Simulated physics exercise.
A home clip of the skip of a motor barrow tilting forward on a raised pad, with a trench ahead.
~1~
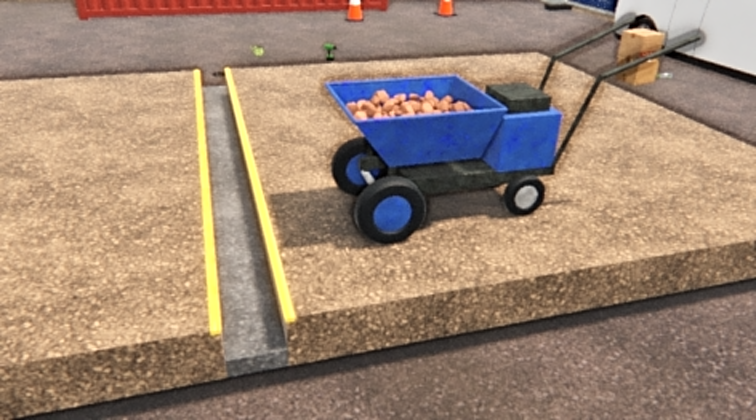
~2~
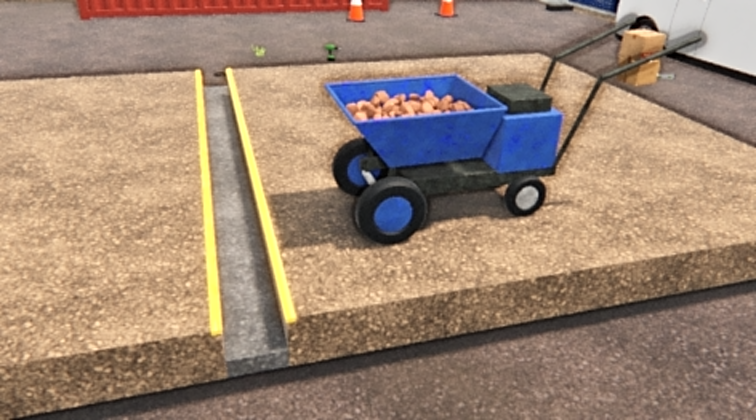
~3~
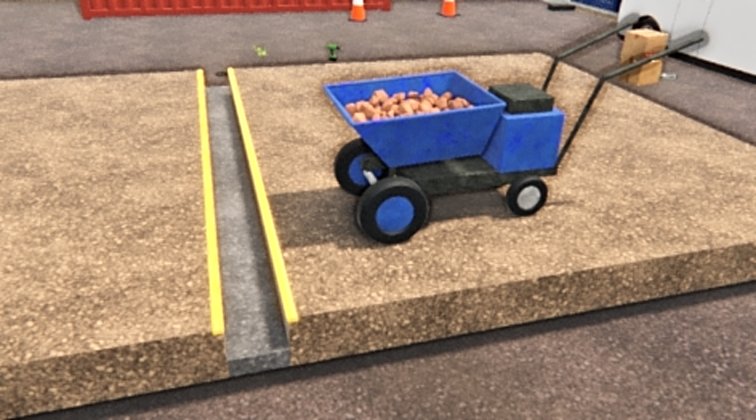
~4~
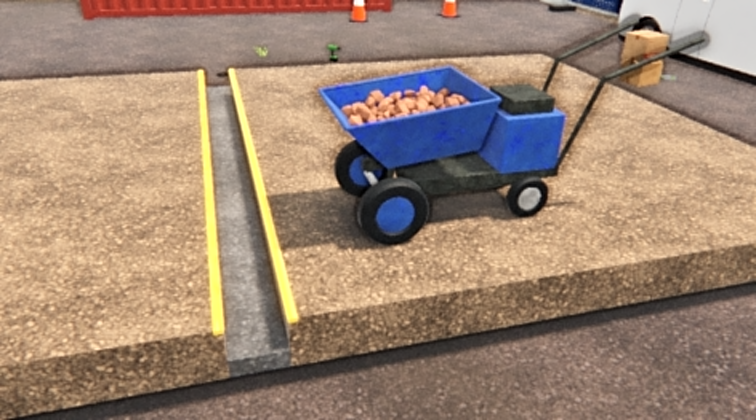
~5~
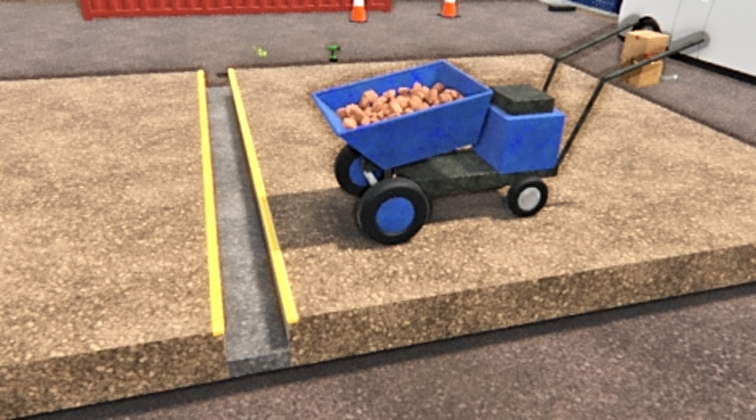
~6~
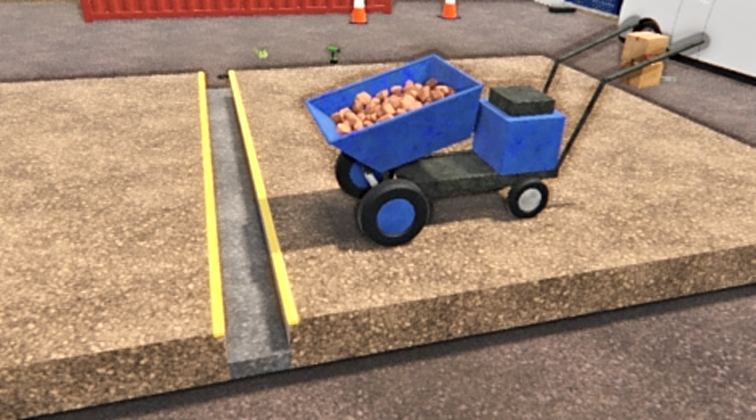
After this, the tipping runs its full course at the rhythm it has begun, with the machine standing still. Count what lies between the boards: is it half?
The trench ends with more than half of it.
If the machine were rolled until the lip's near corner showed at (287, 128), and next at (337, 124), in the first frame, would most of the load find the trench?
One: The smaller part. Two: Above a half.
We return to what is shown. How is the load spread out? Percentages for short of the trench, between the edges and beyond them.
Short: 10 %, between: 85 %, beyond: 0 %.
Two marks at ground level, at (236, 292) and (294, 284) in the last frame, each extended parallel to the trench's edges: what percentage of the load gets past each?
The first gives 20 %, the second 90 %.
Shortly afterwards, skip tipped steeply; the whole lot in the skip.
Next, skip tipped steeply; the bulk in the skip; only a few short of the trench; a little in or heaped over the trench.
Some moments later, skip tipped right over; a little in the skip; a little short of the trench; the bulk in or heaped over the trench; only a few beyond it.
In the end, skip tipped right over; a little in the skip; a little short of the trench; the bulk in or heaped over the trench; only a few beyond it.
